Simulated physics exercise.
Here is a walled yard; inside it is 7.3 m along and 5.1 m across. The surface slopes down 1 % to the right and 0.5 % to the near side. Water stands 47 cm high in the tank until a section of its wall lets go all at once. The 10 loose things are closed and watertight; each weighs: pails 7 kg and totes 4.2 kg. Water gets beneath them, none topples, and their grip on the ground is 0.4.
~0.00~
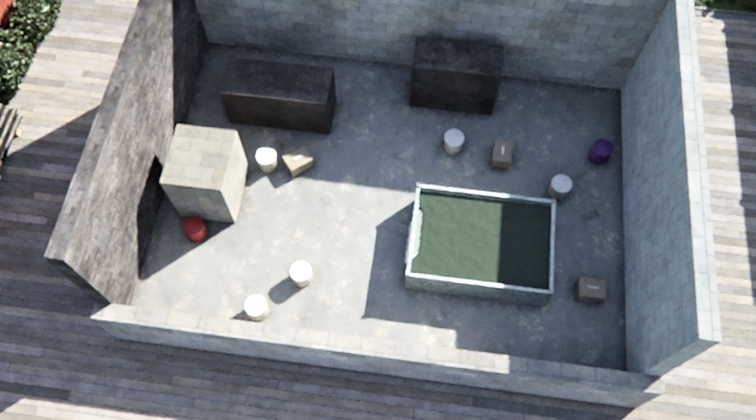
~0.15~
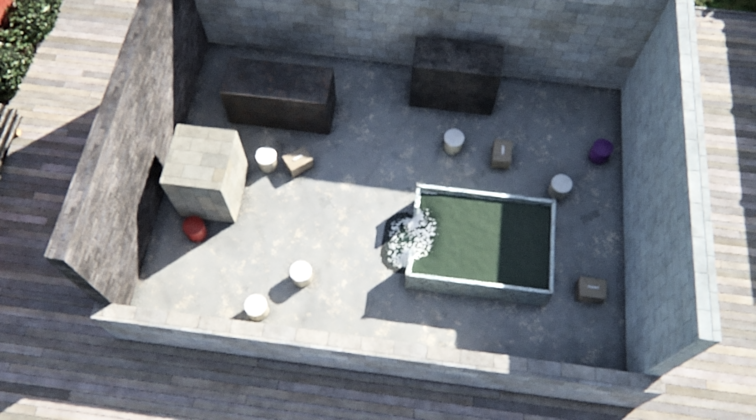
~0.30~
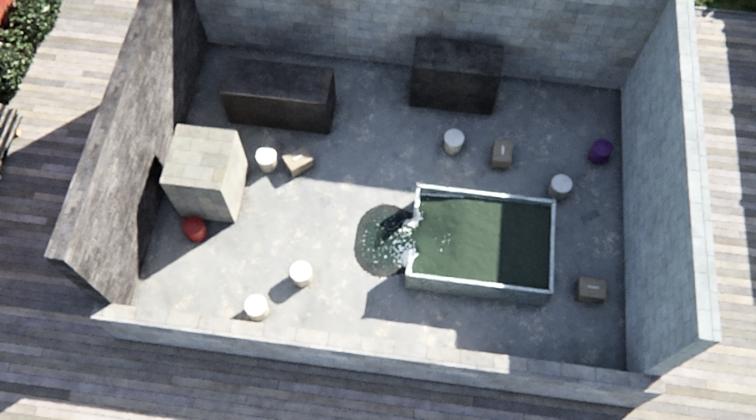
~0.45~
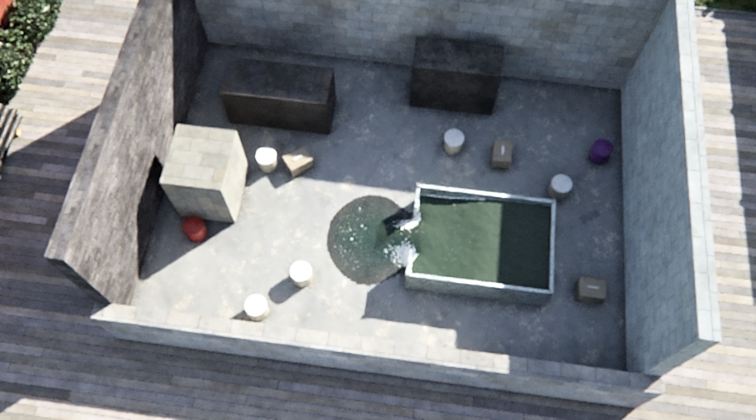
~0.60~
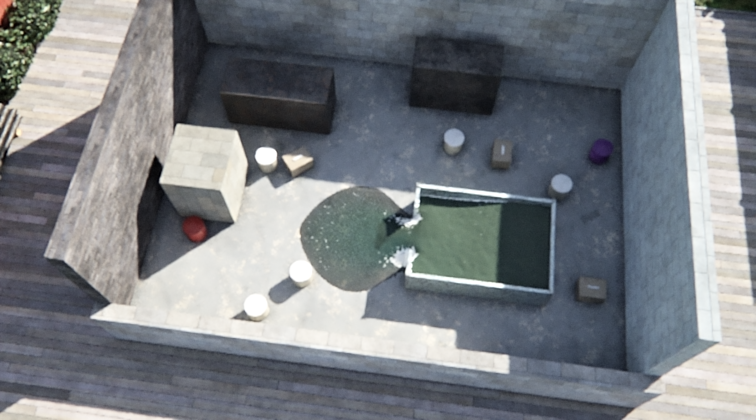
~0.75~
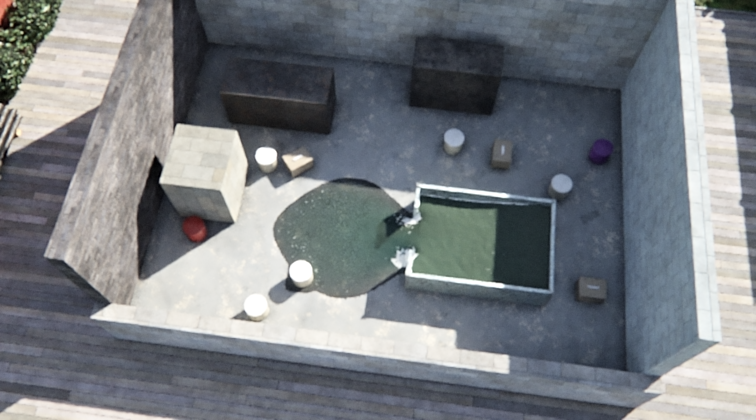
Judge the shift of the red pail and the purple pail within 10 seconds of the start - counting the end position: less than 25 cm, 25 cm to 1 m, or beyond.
Red pail moves a short way; purple pail stays put.
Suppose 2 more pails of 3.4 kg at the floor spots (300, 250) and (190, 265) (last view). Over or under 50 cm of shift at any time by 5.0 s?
In that order: More, more.
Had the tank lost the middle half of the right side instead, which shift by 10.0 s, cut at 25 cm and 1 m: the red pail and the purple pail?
Then the red pail stays put, the purple pail ends far away.
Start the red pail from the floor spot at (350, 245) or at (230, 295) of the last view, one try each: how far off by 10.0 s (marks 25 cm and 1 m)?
In that order: It gets carried off; it gets carried off.
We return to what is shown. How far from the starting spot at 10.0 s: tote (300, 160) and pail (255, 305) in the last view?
In turn: 200 cm, 150 cm.
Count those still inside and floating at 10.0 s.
0 of them.
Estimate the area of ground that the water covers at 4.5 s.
Roughly 19 m2.
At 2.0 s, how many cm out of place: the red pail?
Roughly 20 cm by then.
After 2.0 s the red pail is near (180, 225), 0.2 m from its start, aground; the purple pail is near (603, 147), 0.0 m from its start, aground; 1 afloat.
After 4.5 s the red pail is near (179, 218), 0.3 m from its start, aground; the purple pail is near (603, 147), 0.0 m from its start, aground; 3 afloat.
After 7.0 s the red pail is near (157, 237), 0.5 m from its start, aground; the purple pail is near (603, 147), 0.0 m from its start, aground; 2 afloat.
After 10.0 s the red pail is near (157, 237), 0.5 m from its start, aground; the purple pail is near (603, 147), 0.0 m from its start, aground; 0 afloat.
